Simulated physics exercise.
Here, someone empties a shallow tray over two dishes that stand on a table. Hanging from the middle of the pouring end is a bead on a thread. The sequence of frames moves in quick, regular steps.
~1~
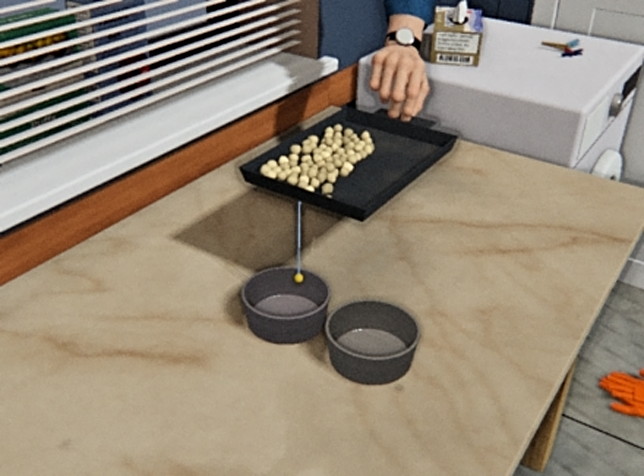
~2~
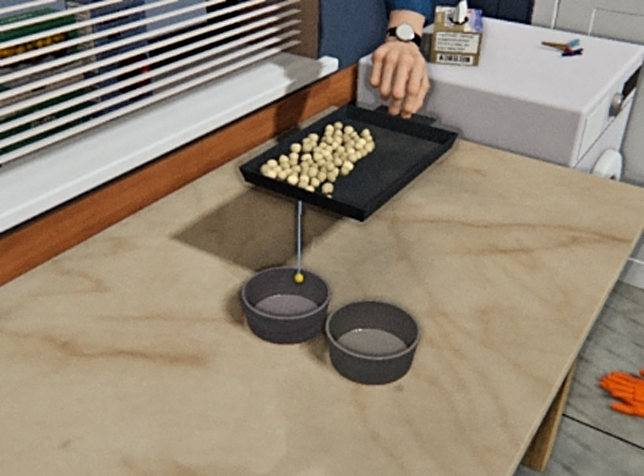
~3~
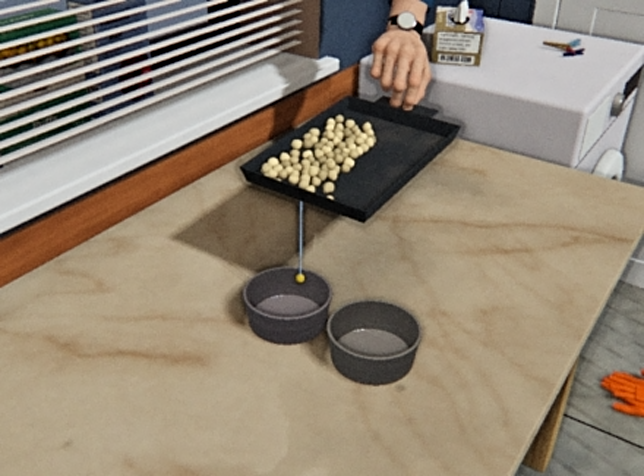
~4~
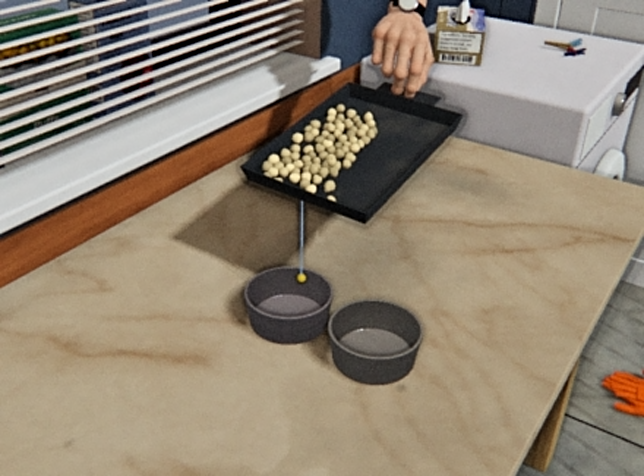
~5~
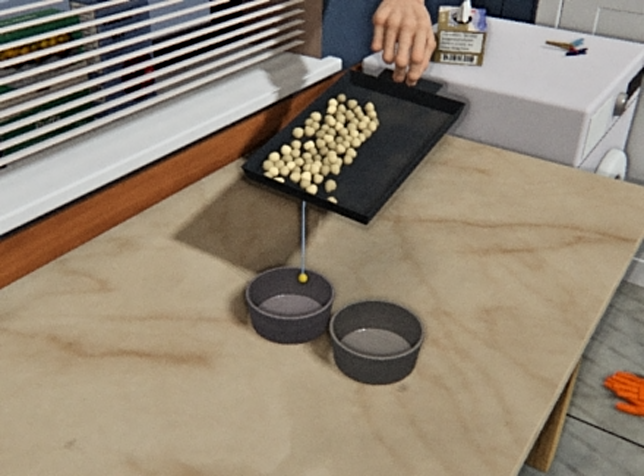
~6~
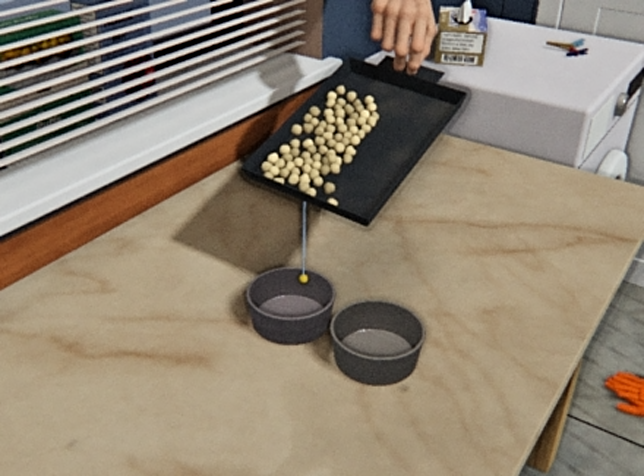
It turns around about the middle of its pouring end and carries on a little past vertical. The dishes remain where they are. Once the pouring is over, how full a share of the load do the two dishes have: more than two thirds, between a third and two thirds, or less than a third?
They have between a third and two thirds of it.
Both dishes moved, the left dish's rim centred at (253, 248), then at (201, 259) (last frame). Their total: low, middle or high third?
First: Below one third. Second: Under a third.
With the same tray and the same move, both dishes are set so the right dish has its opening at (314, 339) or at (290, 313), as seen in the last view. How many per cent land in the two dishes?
About 70 and 50 per cent.
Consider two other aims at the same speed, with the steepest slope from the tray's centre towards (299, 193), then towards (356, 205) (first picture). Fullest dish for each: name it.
Try one: The left-side dish. Try two: The right-side dish.
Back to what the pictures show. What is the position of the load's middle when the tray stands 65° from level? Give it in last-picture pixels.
The load is centred about (314, 175).
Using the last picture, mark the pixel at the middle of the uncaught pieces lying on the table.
Centre at rest: About (287, 377).
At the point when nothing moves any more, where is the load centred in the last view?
Centre at rest: Close to (336, 349).
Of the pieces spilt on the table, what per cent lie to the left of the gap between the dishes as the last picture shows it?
Close to 90 per cent.
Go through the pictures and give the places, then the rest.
The first frame shows corners of the pouring end near (245, 167) and (363, 206), level; middle of the load near (329, 161), macadamia nuts; left dish near (260, 325); right dish near (348, 365); bead on its thread near (299, 278).
The second frame shows corners of the pouring end near (245, 166) and (364, 206), level; middle of the load near (329, 159).
The third frame shows corners of the pouring end near (246, 166) and (364, 208), tipped barely, lowest at the right corner; middle of the load near (330, 156).
The fourth frame shows corners of the pouring end near (247, 165) and (365, 209), tipped a little, lowest at the right corner; middle of the load near (331, 150).
The fifth frame shows corners of the pouring end near (247, 165) and (366, 212), tipped a little, lowest at the right corner; middle of the load near (332, 146).
The sixth frame shows corners of the pouring end near (247, 166) and (366, 214), tipped clearly, lowest at the right corner; middle of the load near (331, 143), near a quarter on the move; left dish near (265, 325); right dish near (354, 365).
Shortly afterwards, tray tipped steeply; all but a few on the tray; only a few in the right dish; only a few in the air.
Next, tray tipped past a quarter turn; a little on the tray; near a quarter in the right dish; a little in the left dish; near a quarter outside both; near a third in the air.
Some moments later, tray tipped past a quarter turn; near a third in the right dish; near a quarter in the left dish; near half outside both.
In the end, tray tipped past a quarter turn; near a third in the right dish; near a quarter in the left dish; near half outside both.
